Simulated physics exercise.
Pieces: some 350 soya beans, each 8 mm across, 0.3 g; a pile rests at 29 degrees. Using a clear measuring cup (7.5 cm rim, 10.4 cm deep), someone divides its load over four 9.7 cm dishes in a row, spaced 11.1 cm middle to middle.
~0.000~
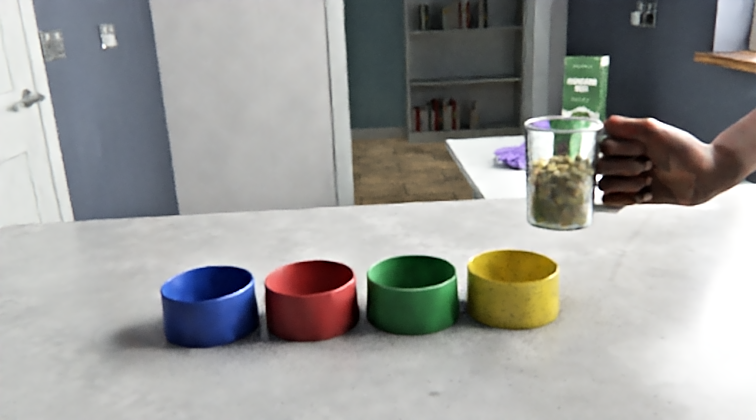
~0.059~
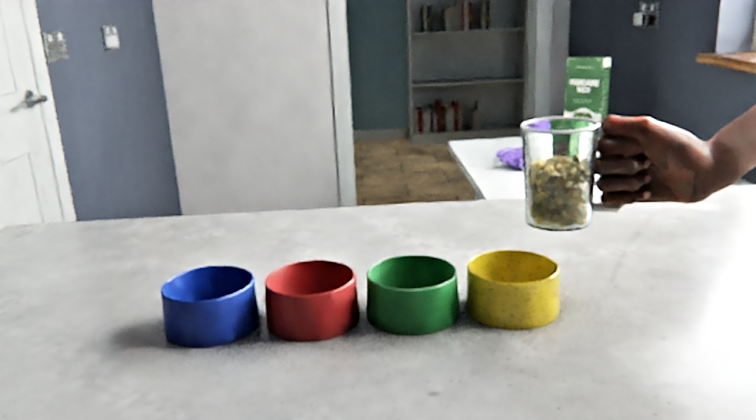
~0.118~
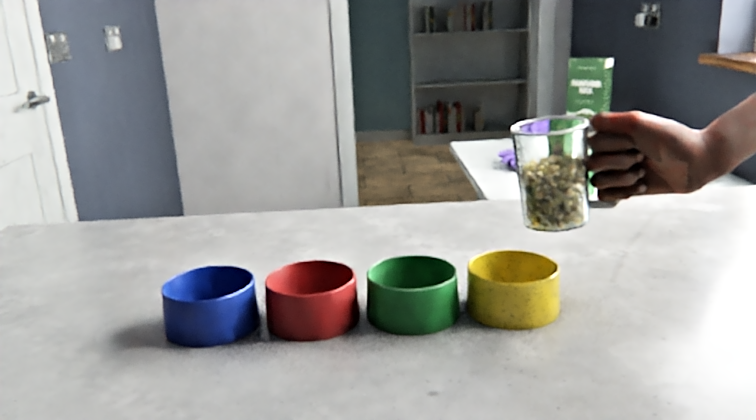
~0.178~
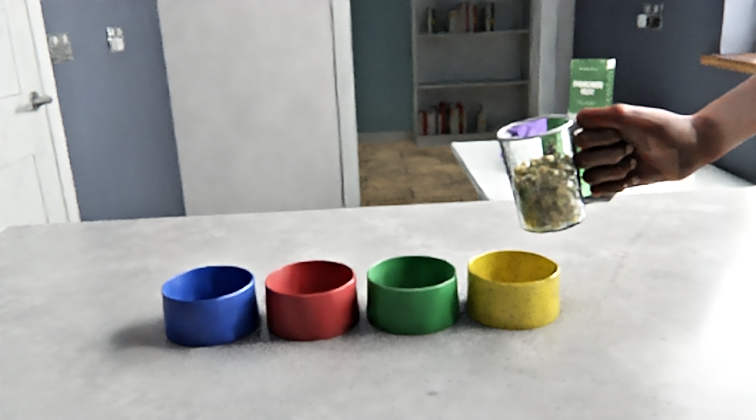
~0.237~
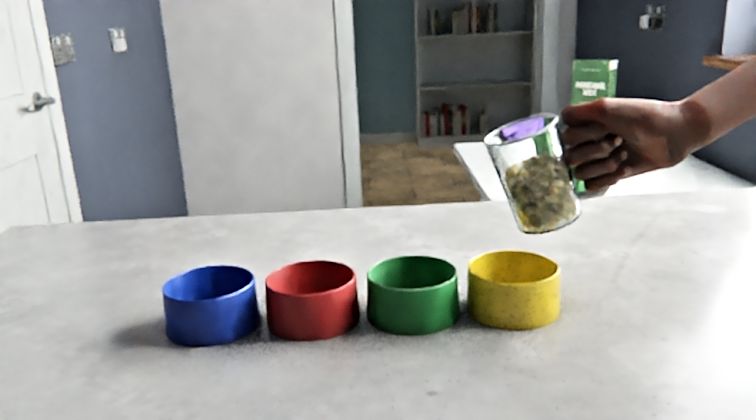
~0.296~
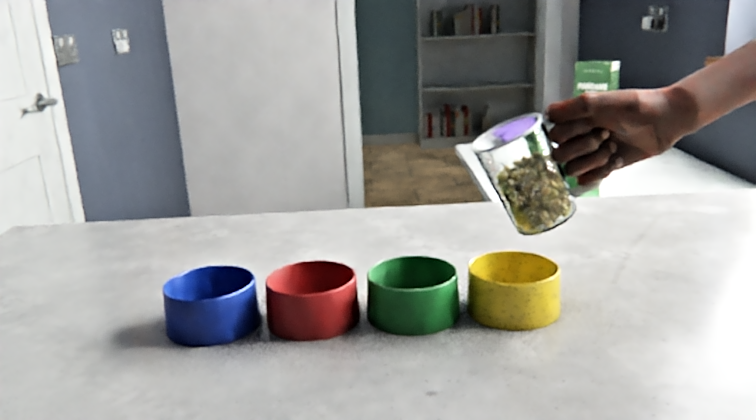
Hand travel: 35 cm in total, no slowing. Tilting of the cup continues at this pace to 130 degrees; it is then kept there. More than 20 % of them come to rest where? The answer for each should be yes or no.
Red - yes, blue - no, green - no, yellow - no, counter - no.
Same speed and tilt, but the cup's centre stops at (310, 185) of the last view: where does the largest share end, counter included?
The largest share goes to red.
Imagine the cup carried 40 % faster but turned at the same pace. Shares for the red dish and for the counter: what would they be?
Red: 30; counter: 30.
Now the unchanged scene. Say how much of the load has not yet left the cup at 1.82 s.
About 0 per cent.
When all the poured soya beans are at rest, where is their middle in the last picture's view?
Around (308, 301).
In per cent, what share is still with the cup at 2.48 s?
Some 0 %.
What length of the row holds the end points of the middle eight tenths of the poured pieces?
Roughly 6 cm of the row.
After 1.21 s, tilt 122 degrees; cup holds 65 %, red 25 %.
Then, at 1.82 s, tilt 130 degrees; cup holds 0 %, red 95 %.
Then, at 2.48 s, tilt 130 degrees; cup holds 0 %, red 95 %.
In the end, at 2.8 s, red 95 %, blue 0 %, green 0 %, yellow 0 %, counter 5 %.
